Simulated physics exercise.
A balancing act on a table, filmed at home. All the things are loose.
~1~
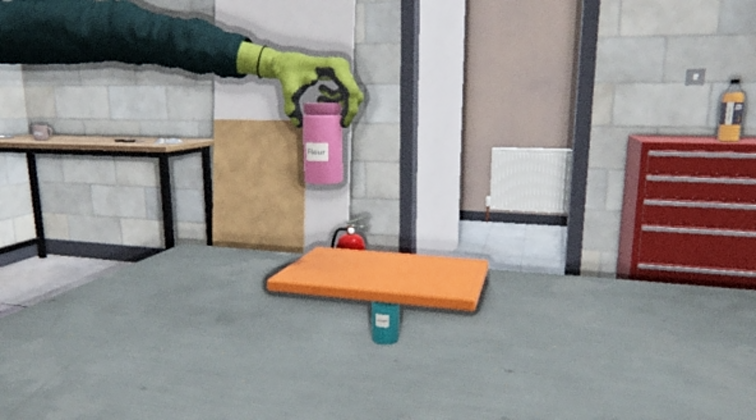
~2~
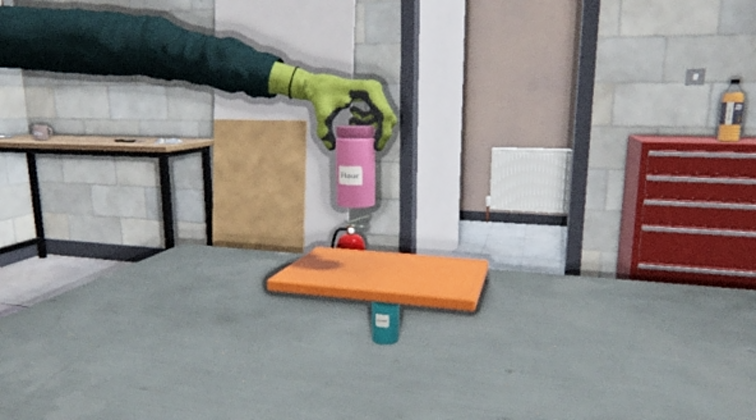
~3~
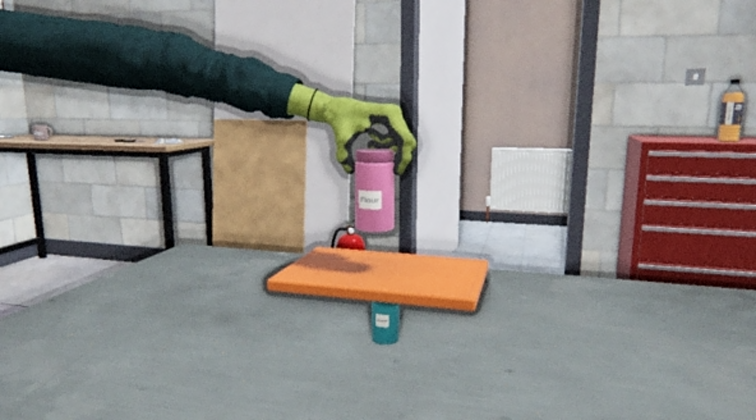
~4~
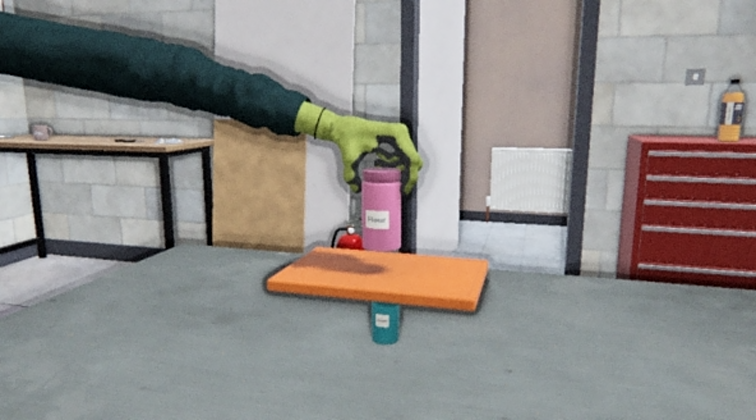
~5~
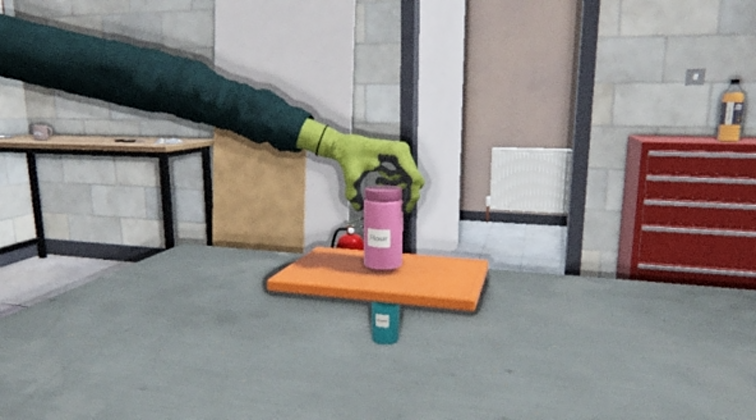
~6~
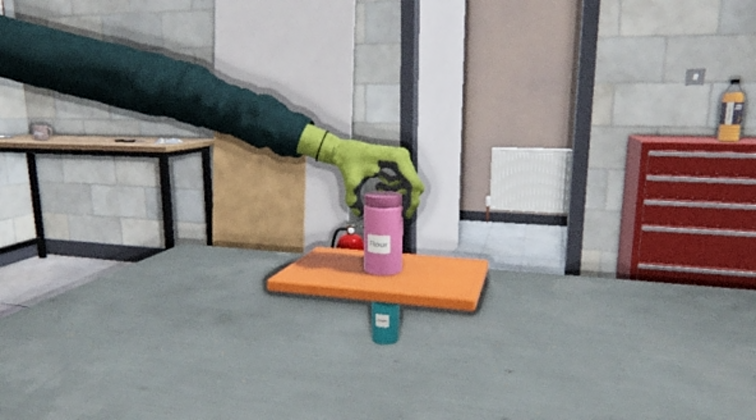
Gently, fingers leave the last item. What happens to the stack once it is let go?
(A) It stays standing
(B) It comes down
It stays standing.
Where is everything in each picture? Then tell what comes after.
In the first picture, coming down; pink jar (323, 143); turquoise shaker (385, 310).
In the second picture, coming down; pink jar (355, 166); turquoise shaker (385, 310).
In the third picture, coming down; pink jar (375, 189); turquoise shaker (385, 310).
In the fourth picture, coming down; pink jar (381, 209); turquoise shaker (385, 310).
In the fifth picture, coming down; pink jar (383, 227); turquoise shaker (385, 310).
In the sixth picture, in place under the hand; pink jar (383, 232); turquoise shaker (385, 310).
Then, 0.10 s later than the last frame, all is still.
Then, 0.40 s later than the last frame, pink jar resting near (383, 233).
When it is over, all 3 as before. End places, in pixels of the last picture, pink jar near (383, 233). The stack keeps its balance.
